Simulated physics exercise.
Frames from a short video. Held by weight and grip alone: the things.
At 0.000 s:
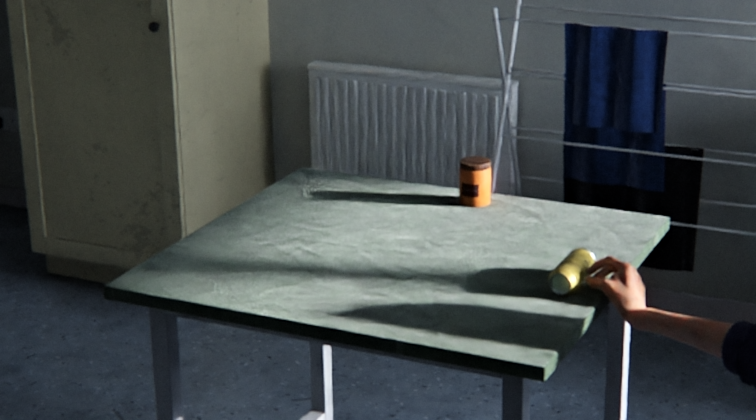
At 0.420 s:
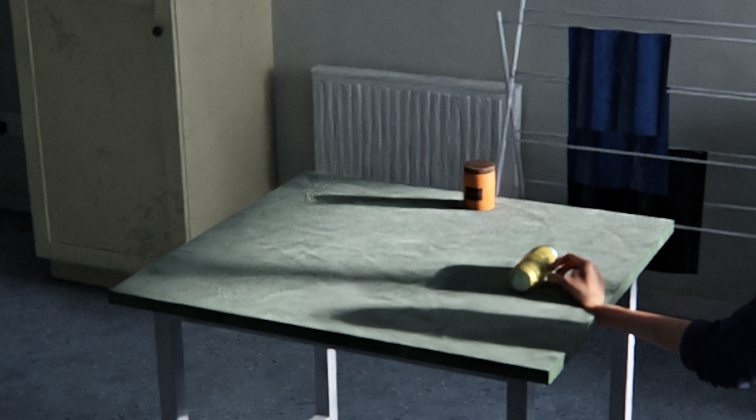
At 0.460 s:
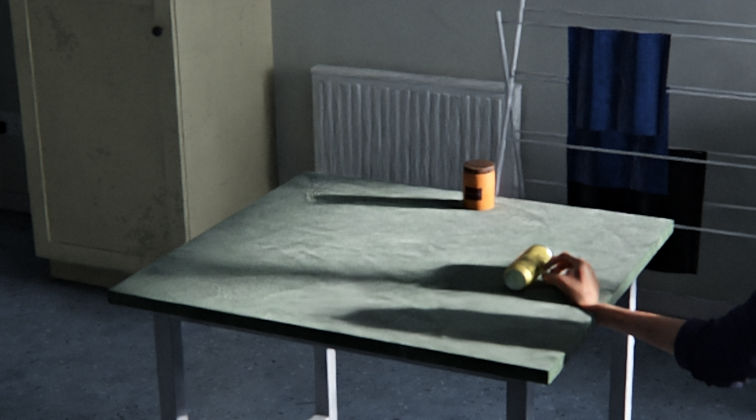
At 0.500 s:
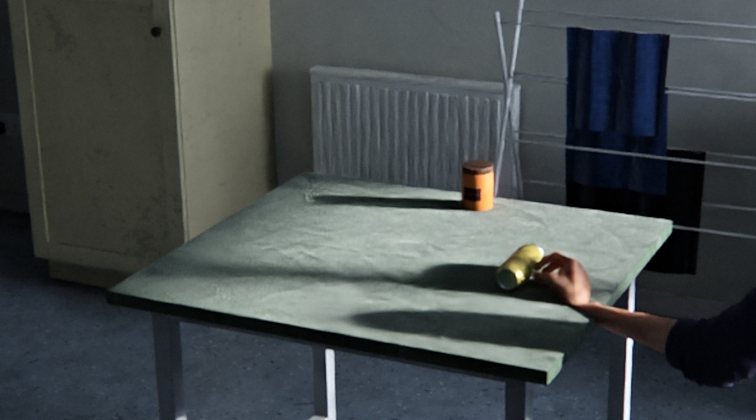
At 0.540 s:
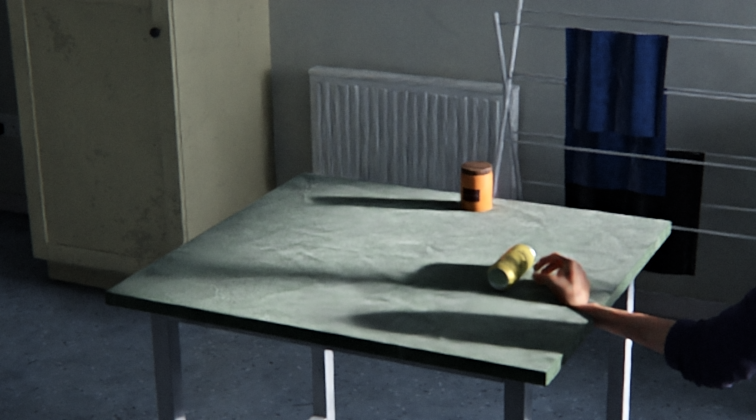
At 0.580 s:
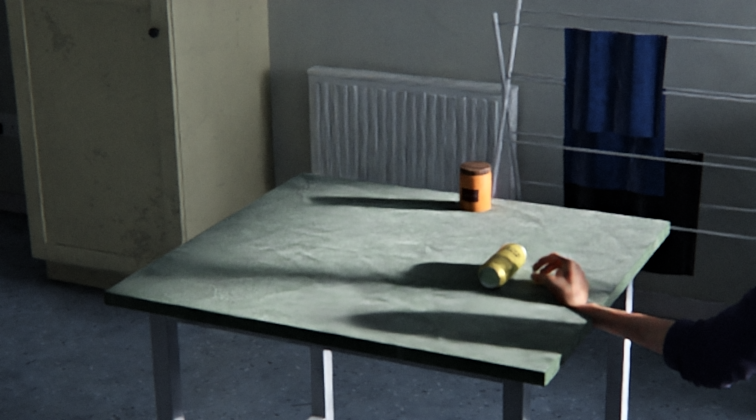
At first, a hand at the right holds a yellow can lying on its side on a green table, with an orange jar standing farther back. The hand moves the can a short way left, then the can rolls slightly farther left, leaving a small gap beside the fingers.
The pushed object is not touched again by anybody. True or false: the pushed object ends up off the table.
False.
Around 0.78 s, yellow can displaced well along near (469, 261).
Around 1.18 s, yellow can displaced well along near (423, 254).
Finally (2.1 s), moved from the start, yellow can. Final places as the last picture's camera would see them, yellow can near (398, 250).
